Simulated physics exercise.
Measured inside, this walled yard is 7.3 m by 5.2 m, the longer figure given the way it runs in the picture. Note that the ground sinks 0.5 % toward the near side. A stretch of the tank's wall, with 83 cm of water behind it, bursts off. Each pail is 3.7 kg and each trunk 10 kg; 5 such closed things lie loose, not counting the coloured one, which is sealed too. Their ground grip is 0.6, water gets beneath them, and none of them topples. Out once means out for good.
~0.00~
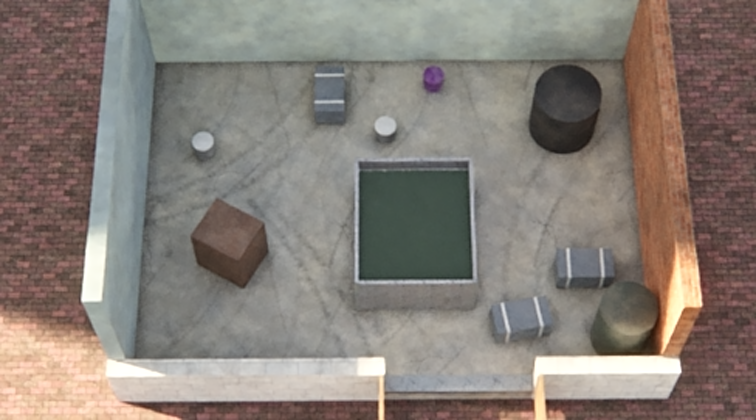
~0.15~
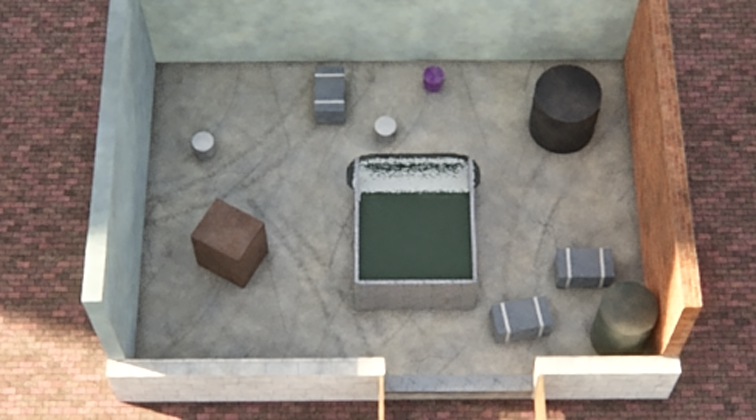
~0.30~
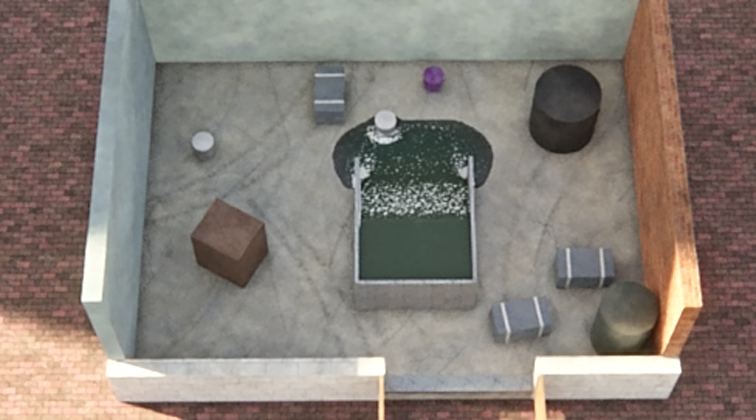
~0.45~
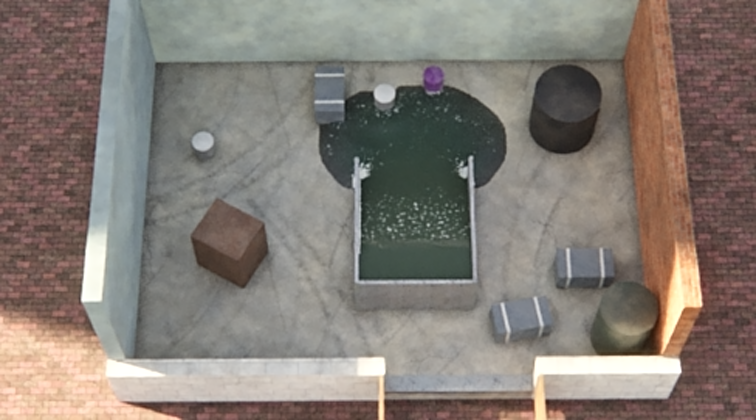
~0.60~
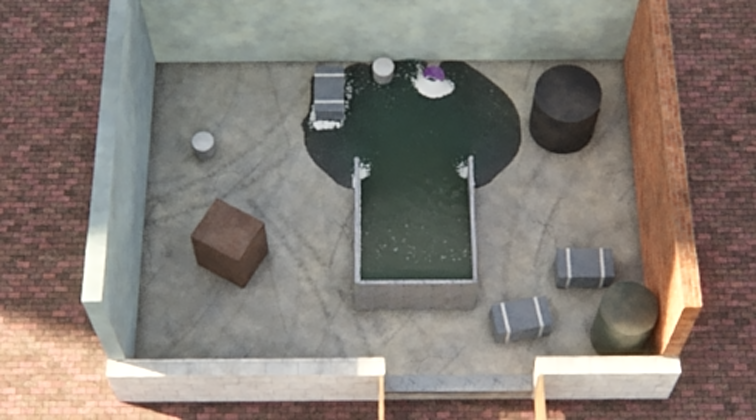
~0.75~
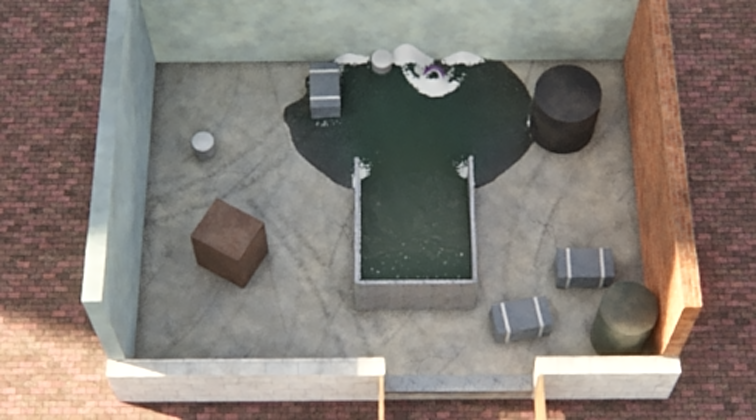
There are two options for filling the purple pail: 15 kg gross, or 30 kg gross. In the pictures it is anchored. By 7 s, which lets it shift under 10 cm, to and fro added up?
I would say neither option.
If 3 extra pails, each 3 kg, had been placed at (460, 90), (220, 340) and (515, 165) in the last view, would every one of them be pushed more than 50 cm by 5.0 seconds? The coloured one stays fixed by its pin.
In that order: Farther, then not as far, then farther.
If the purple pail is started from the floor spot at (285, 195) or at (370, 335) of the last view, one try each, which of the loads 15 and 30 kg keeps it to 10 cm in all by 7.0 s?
At the first place the small mass does it, and at the second the small mass does it.
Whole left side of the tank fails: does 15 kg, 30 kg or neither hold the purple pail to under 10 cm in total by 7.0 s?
In that case just the heavier mass works.
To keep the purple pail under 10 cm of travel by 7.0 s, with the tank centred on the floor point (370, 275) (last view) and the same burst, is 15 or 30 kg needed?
In that case, simply put, both options fail.
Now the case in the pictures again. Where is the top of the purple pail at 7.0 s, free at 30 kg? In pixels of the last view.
Roughly at (477, 59) in the last view.
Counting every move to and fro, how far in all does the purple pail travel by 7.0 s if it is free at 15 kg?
Some 500 centimetres of travel in total.
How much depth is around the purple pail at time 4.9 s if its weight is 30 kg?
12 cm, roughly.
After 1.4 s the purple pail would be 39 cm from its start with 15 kg and 31 cm from its start with 30 kg; 29 cm of water round it then.
After 3.1 s the purple pail would be 249 cm from its start with 15 kg and 73 cm from its start with 30 kg; 16 cm of water round it then.
After 4.9 s the purple pail would be 340 cm from its start with 15 kg and 73 cm from its start with 30 kg; 12 cm of water round it then.
After 7.0 s the purple pail would be 341 cm from its start with 15 kg and 73 cm from its start with 30 kg; 7 cm of water round it then.
